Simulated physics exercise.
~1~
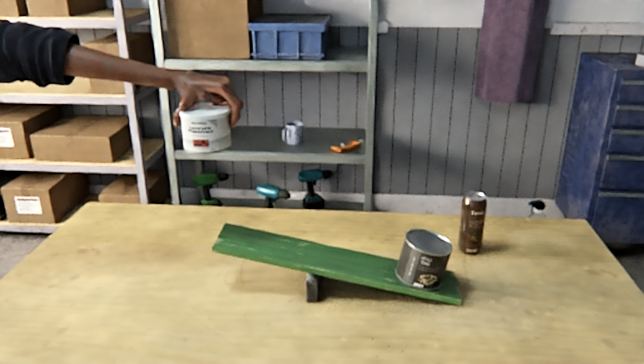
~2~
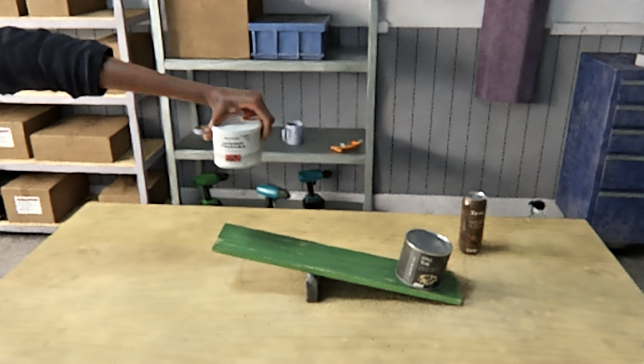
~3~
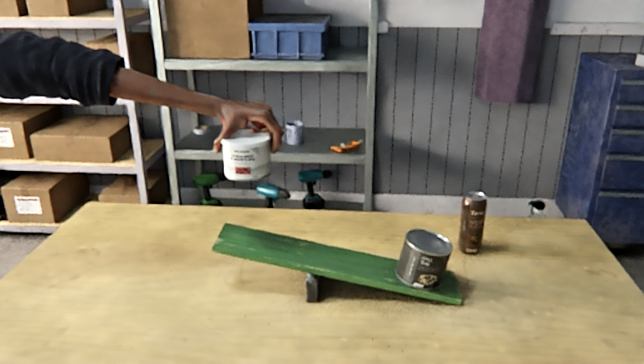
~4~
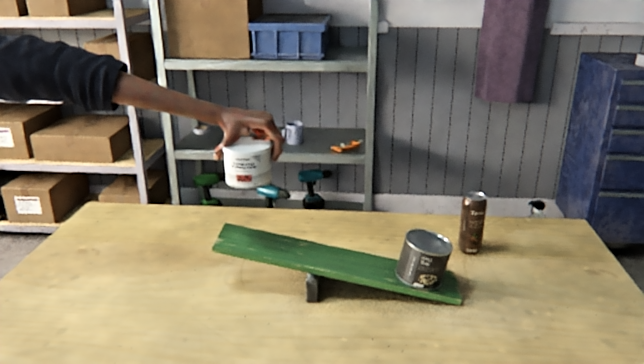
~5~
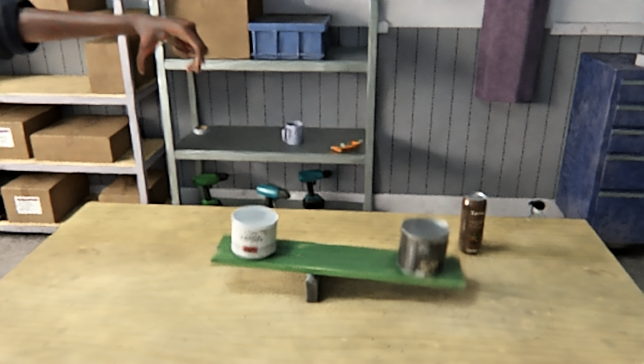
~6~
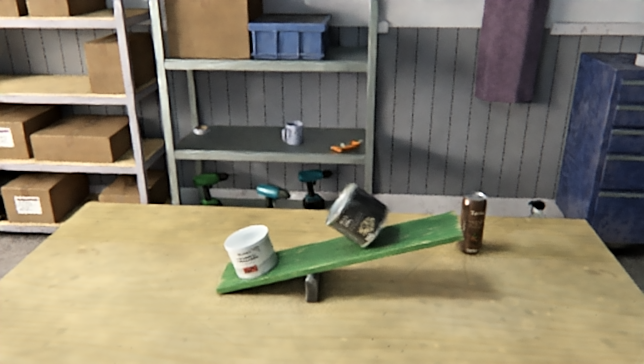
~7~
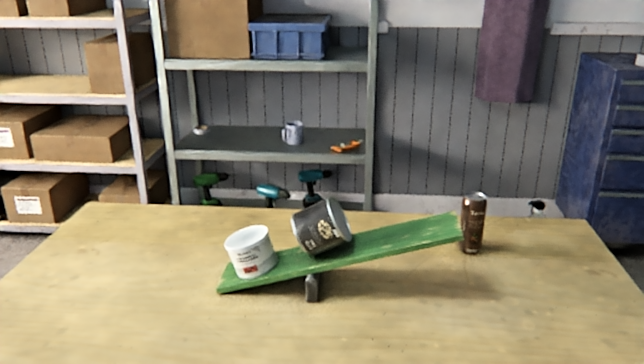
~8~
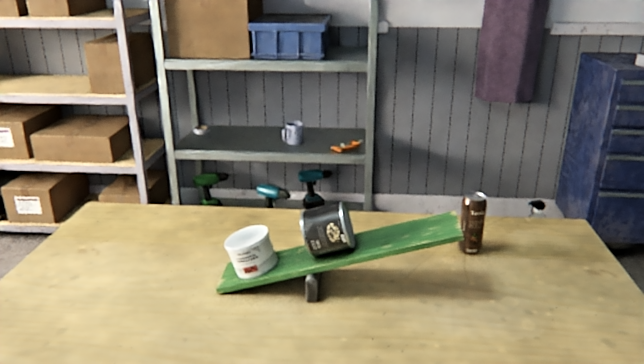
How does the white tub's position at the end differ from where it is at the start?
At the start the white tub is held in the air by a hand above and to the left of the plank. At the end it is lower and a little further right, resting on the lowered left end of the green plank.
